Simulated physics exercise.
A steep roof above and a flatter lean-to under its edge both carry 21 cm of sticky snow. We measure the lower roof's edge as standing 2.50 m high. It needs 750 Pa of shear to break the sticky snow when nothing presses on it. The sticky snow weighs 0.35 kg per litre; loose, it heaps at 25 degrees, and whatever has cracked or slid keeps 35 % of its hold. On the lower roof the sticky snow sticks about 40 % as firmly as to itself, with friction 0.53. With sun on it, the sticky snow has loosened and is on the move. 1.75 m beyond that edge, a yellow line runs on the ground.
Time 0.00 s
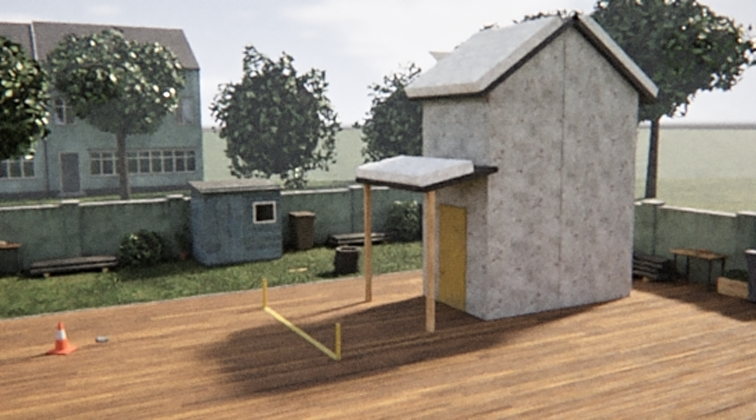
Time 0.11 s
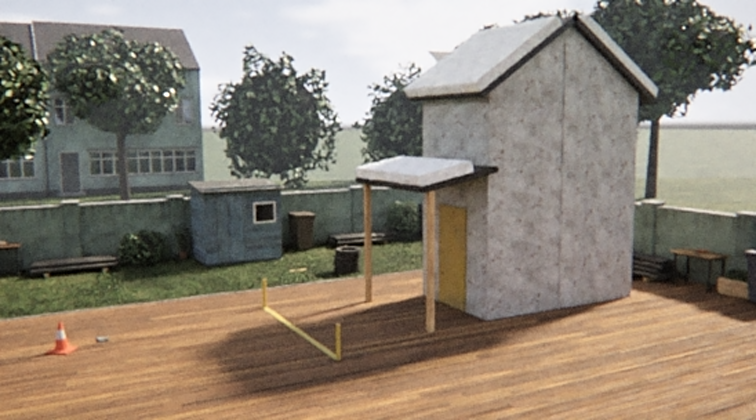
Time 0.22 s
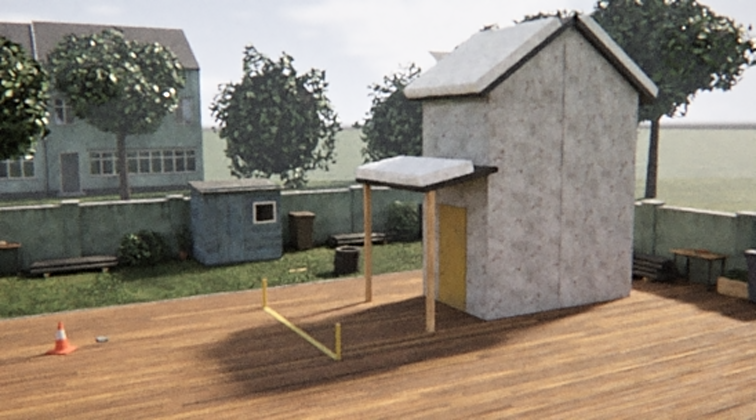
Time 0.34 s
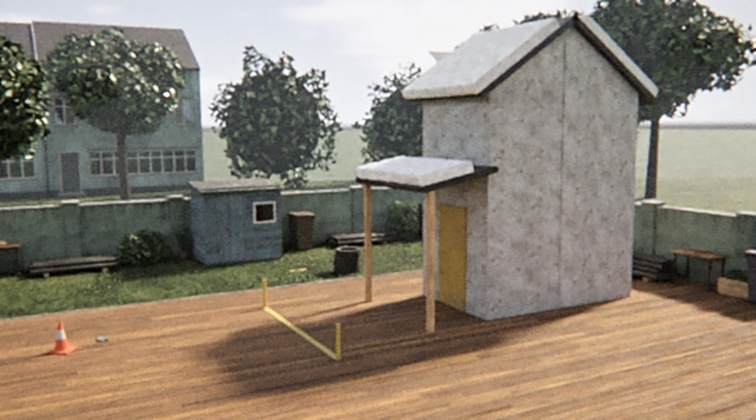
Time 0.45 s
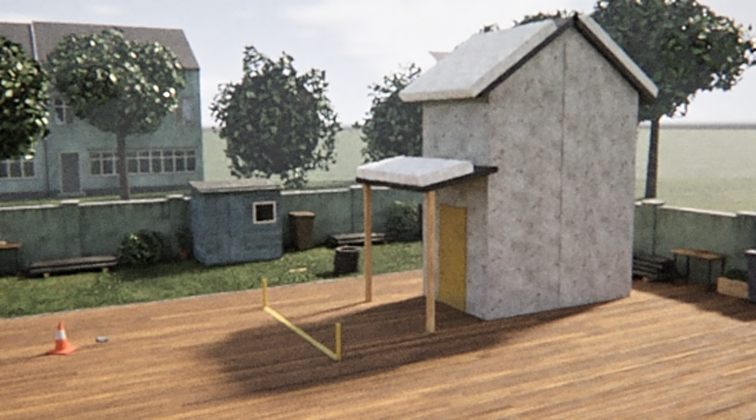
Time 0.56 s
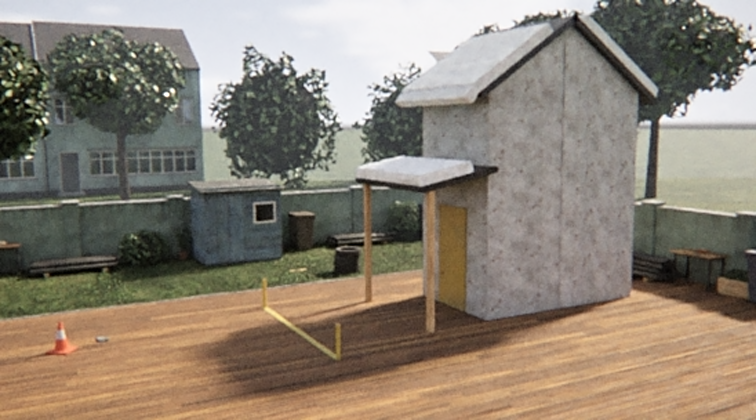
The thick layer of snow on the steep upper roof of a narrow grey building crept slightly down to the left, above a snow-covered lean-to, while everything else in the yard stayed still.
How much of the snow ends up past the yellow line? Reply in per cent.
About 16 %.
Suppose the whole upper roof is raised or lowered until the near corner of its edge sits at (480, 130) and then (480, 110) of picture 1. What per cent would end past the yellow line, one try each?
0 per cent, then 7 per cent.
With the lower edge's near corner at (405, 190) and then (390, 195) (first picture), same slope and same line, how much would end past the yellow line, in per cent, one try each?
Try 1: Near 12 %; try 2: Near 6 %.
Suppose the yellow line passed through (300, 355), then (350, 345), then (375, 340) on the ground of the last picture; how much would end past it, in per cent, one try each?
In order, some 10, 30 and 45 percent would end past it.
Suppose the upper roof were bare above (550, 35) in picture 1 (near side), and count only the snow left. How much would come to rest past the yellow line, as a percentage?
Result: Approx. 10 %.
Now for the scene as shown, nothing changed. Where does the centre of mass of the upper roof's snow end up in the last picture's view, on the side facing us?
Around (363, 303).
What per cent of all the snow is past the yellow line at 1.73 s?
0 percent.
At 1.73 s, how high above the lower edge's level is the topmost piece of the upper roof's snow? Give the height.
At that moment the top of the snow is about 1.0 m above the lower edge.
After 1.10 s, none is below the lower edge and 0 % is past the line.
After 1.73 s, none is below the lower edge and 0 % is past the line.
After 2.37 s, 59 % is below the lower edge and 3 % is past the line.
After 3.00 s, 60 % is below the lower edge and 16 % is past the line.
After 3.20 s, at the end, 60 % is below the lower edge and 16 % is past the line.
